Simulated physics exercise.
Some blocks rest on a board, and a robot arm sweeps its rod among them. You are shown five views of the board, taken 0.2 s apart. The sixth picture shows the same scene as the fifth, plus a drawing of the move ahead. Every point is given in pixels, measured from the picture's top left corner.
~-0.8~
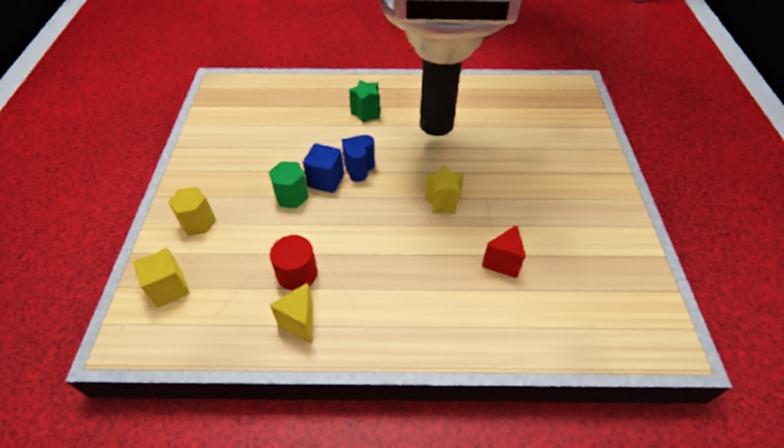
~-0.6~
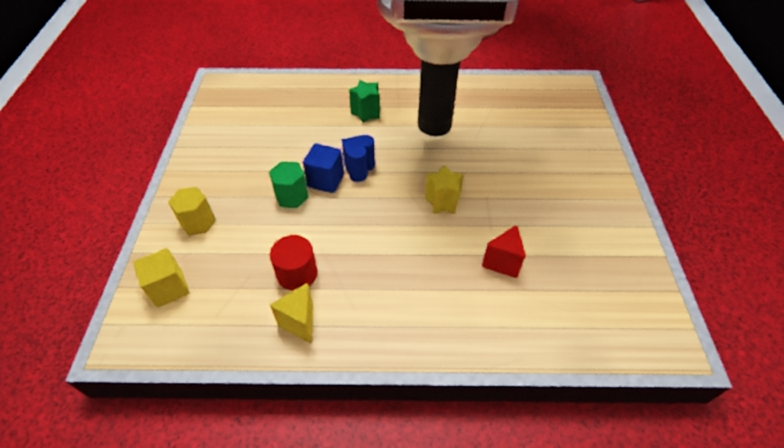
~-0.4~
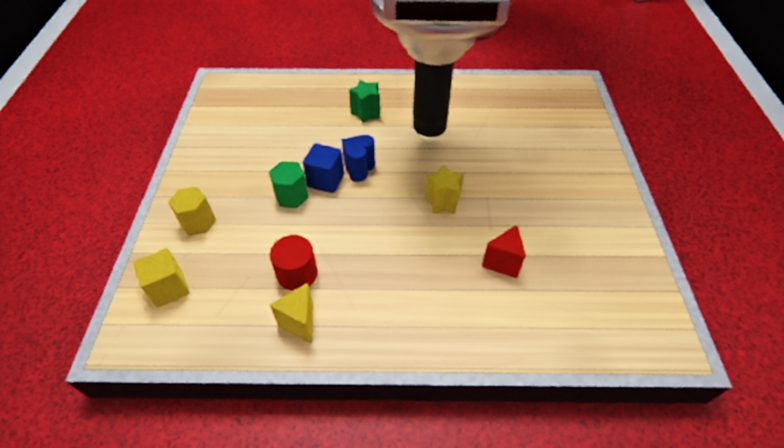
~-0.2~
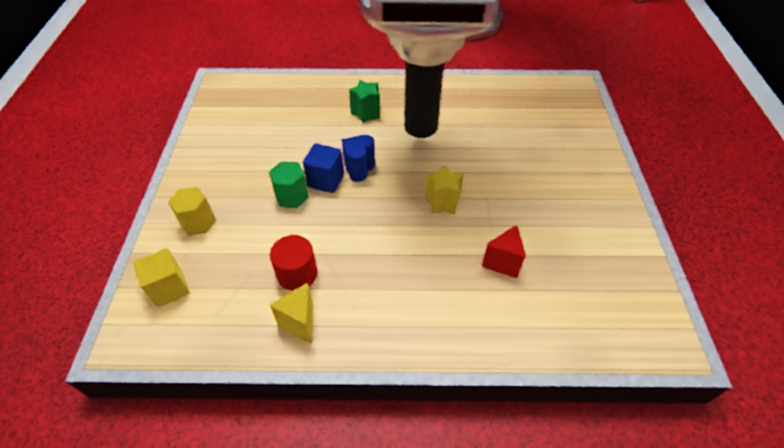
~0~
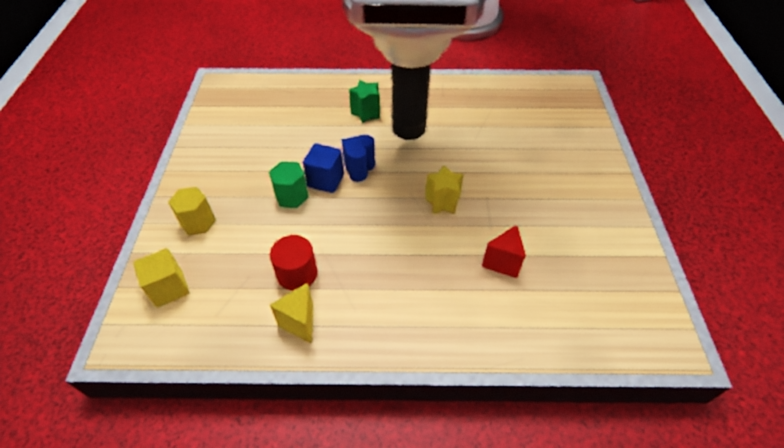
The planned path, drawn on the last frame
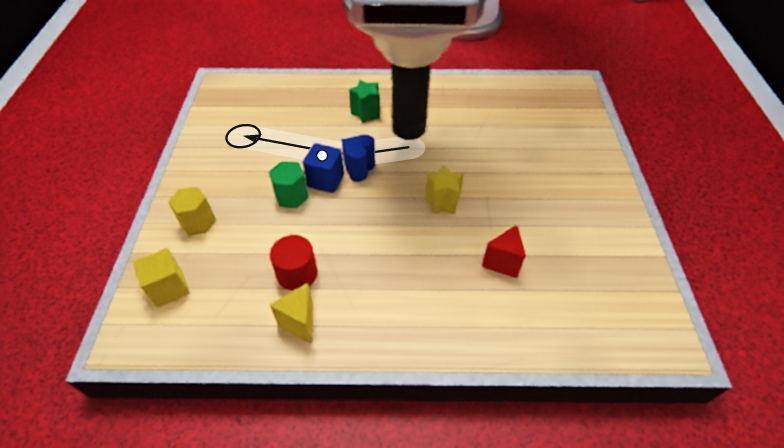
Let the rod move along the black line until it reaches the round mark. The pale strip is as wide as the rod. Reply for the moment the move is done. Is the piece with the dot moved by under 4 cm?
Short answer: Yes.
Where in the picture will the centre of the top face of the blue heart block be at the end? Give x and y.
Its top centre lands on (342, 154).
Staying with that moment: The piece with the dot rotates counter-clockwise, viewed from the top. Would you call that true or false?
False
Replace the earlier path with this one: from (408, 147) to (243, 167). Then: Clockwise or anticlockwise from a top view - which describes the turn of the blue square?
Looking down: Clockwise.
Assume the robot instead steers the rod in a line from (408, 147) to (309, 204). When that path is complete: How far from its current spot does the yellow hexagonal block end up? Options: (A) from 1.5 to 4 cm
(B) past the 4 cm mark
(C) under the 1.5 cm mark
(A)
The drawn path runs from (408, 147) by way of (351, 154) and (296, 146) to (243, 136); the dot is on the blue square.
The first path, step by step. One third of the way, rod (350, 136); green hexagonal block (278, 174), turned 15° anticlockwise; blue square (311, 166), turned 50° clockwise; blue heart block (343, 154), turned 65° anticlockwise.
Two thirds of the way, rod (292, 128); green hexagonal block (278, 174), turned 15° anticlockwise; blue square (311, 167), turned 50° clockwise; blue heart block (342, 154), turned 75° anticlockwise.
At the end, rod (238, 118); green hexagonal block (278, 174), turned 15° anticlockwise; blue square (311, 167), turned 50° clockwise; blue heart block (342, 154), turned 75° anticlockwise; green star not moved.
